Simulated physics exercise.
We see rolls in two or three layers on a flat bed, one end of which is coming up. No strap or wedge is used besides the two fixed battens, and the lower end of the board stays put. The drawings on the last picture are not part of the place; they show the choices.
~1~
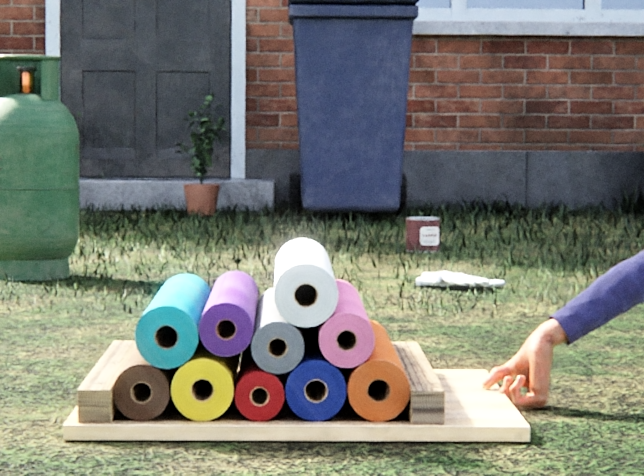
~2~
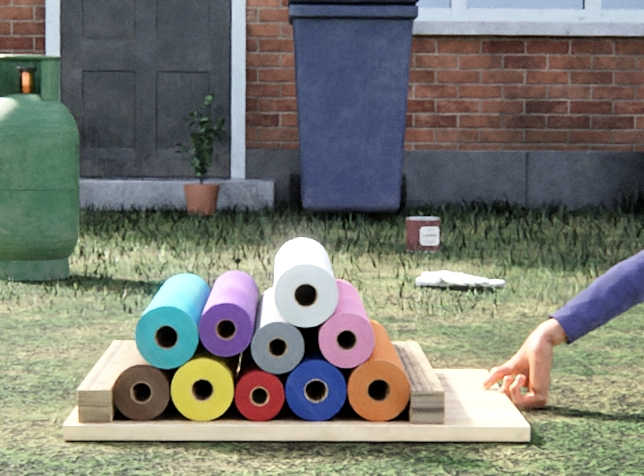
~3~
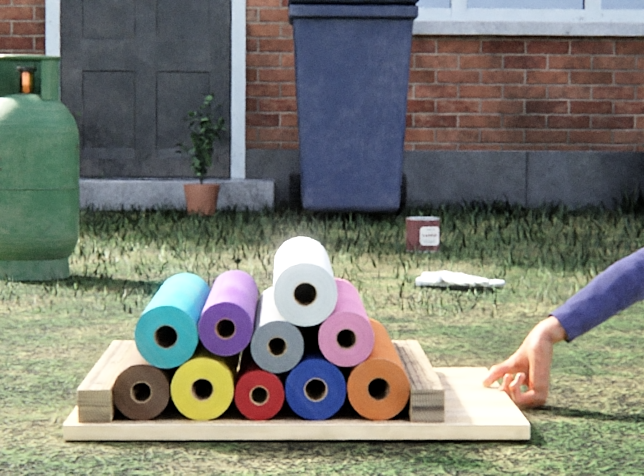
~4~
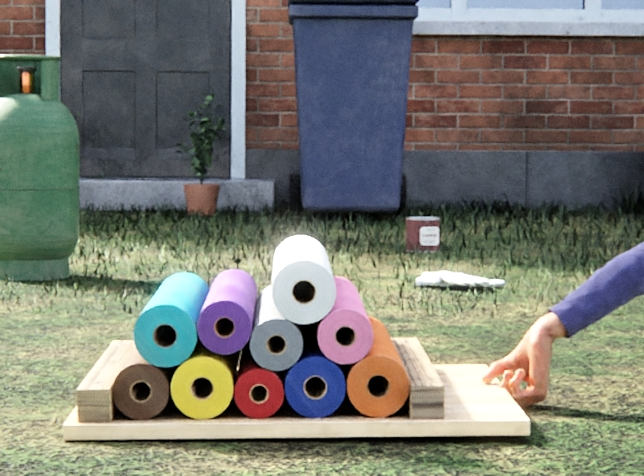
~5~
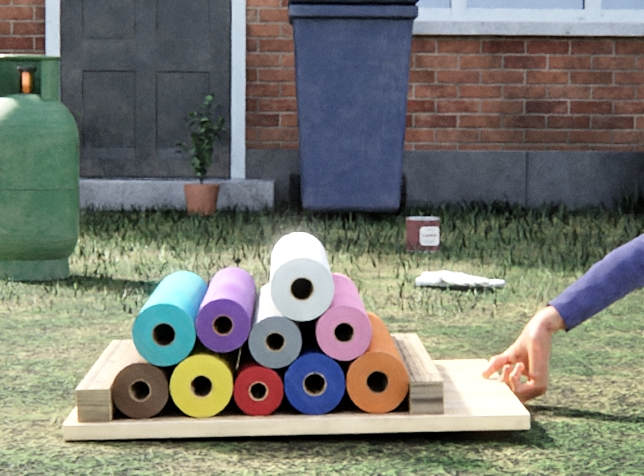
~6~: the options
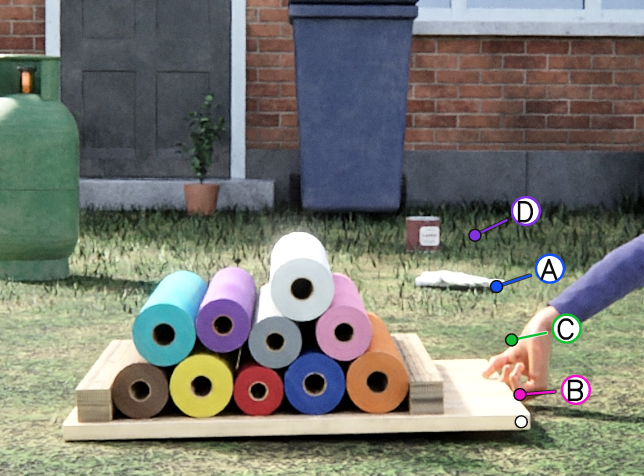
The clip shows coloured rolls stacked in layers between wooden blocks on a flat board on grass, as a hand at the right grips the board's end and raises it slightly, the rolls staying stacked and shifting very little.
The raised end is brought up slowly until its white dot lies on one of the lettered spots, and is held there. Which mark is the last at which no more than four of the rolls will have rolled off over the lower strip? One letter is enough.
Up to D.
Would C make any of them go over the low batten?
No.
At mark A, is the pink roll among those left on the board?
Yes, with A.
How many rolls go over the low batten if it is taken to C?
The count is none.
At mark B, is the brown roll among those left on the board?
The brown roll: Yes.
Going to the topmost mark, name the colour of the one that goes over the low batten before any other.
First is the turquoise one.
On the marked copy, A at (496, 286); B at (520, 395); C at (512, 340); D at (475, 235); the white dot at (521, 422).
Following D. Soon after the start, board at 16°.
Later, board at 26°.
In the end, board at 26°, four over the low batten (turquoise, grey, purple, white).
As for the rest, A one over the low batten (turquoise); B none over the low batten; C none over the low batten.
